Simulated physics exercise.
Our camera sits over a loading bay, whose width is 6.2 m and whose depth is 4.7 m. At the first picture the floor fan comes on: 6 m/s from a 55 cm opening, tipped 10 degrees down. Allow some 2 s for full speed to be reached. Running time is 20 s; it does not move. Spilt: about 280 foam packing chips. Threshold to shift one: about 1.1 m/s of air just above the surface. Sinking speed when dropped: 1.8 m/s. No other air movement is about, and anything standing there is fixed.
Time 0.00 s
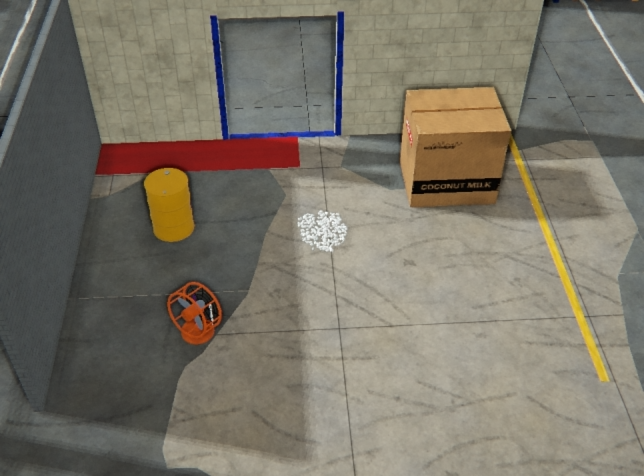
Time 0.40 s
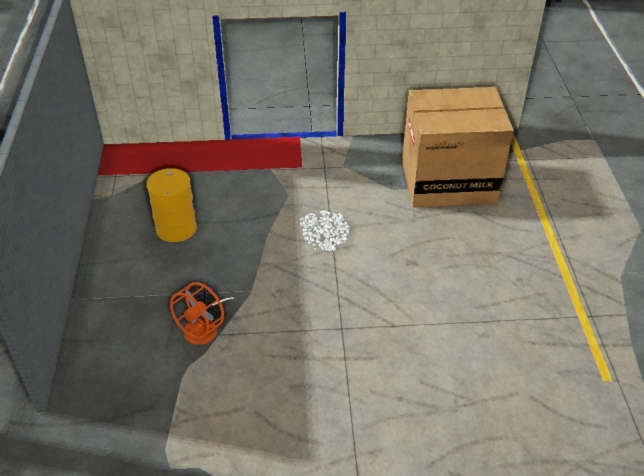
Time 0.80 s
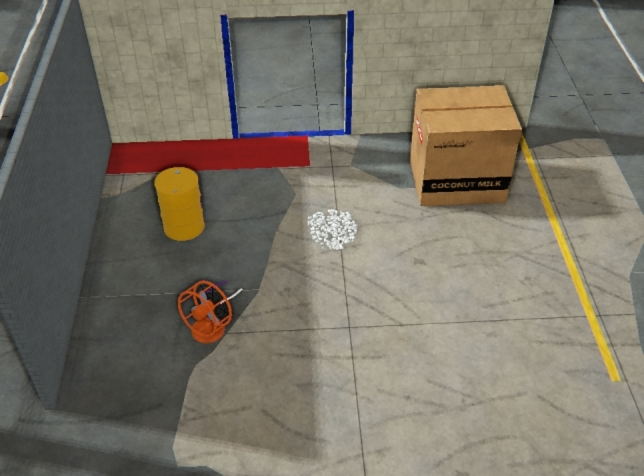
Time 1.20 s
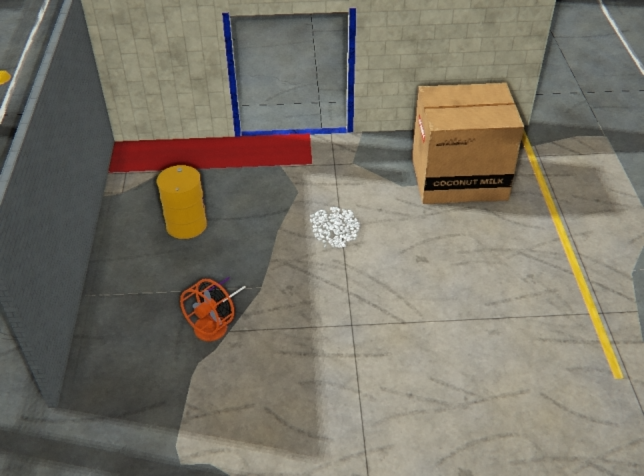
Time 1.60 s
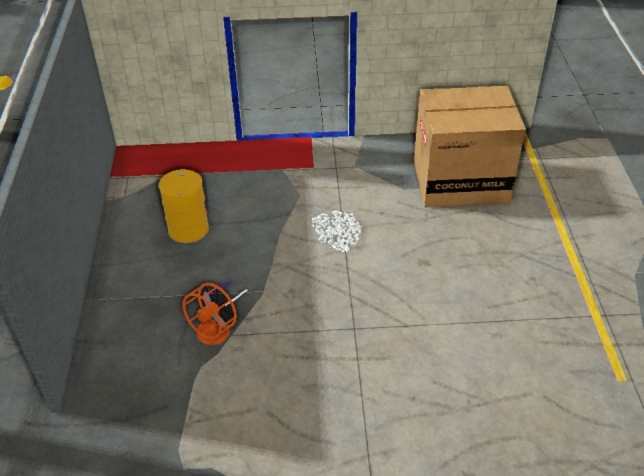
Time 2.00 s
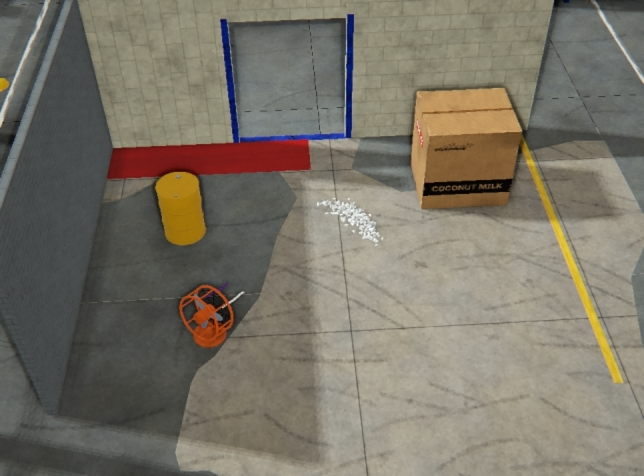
White foam chips lie still near an orange fan, then spread into a short slanting band.
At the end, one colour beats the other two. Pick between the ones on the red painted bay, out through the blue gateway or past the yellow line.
The biggest group is at yellow.
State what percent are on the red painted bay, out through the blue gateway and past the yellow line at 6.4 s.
Roughly 0 % red, 1 % blue and 80 % yellow.
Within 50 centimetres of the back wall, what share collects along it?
About 0 per cent.
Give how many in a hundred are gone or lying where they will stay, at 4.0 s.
Roughly 0 % of them.
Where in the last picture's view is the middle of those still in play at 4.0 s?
Somewhere about (523, 143), I'd say.
After 4.0 s, 49 % are past the yellow line, 1 % out through the blue gateway and 0 % on the red painted bay; the middle of those still in play is near (523, 143); 0 % have settled or left.
After 6.4 s, 78 % are past the yellow line, 1 % out through the blue gateway and 0 % on the red painted bay; the middle of those still in play is near (563, 196); 55 % have settled or left.
After 11.0 s, 93 % are past the yellow line, 2 % out through the blue gateway and 0 % on the red painted bay; the middle of those still in play is near (587, 194); 75 % have settled or left.
After 20.0 s, at the end, 96 % are past the yellow line, 2 % out through the blue gateway and 0 % on the red painted bay.
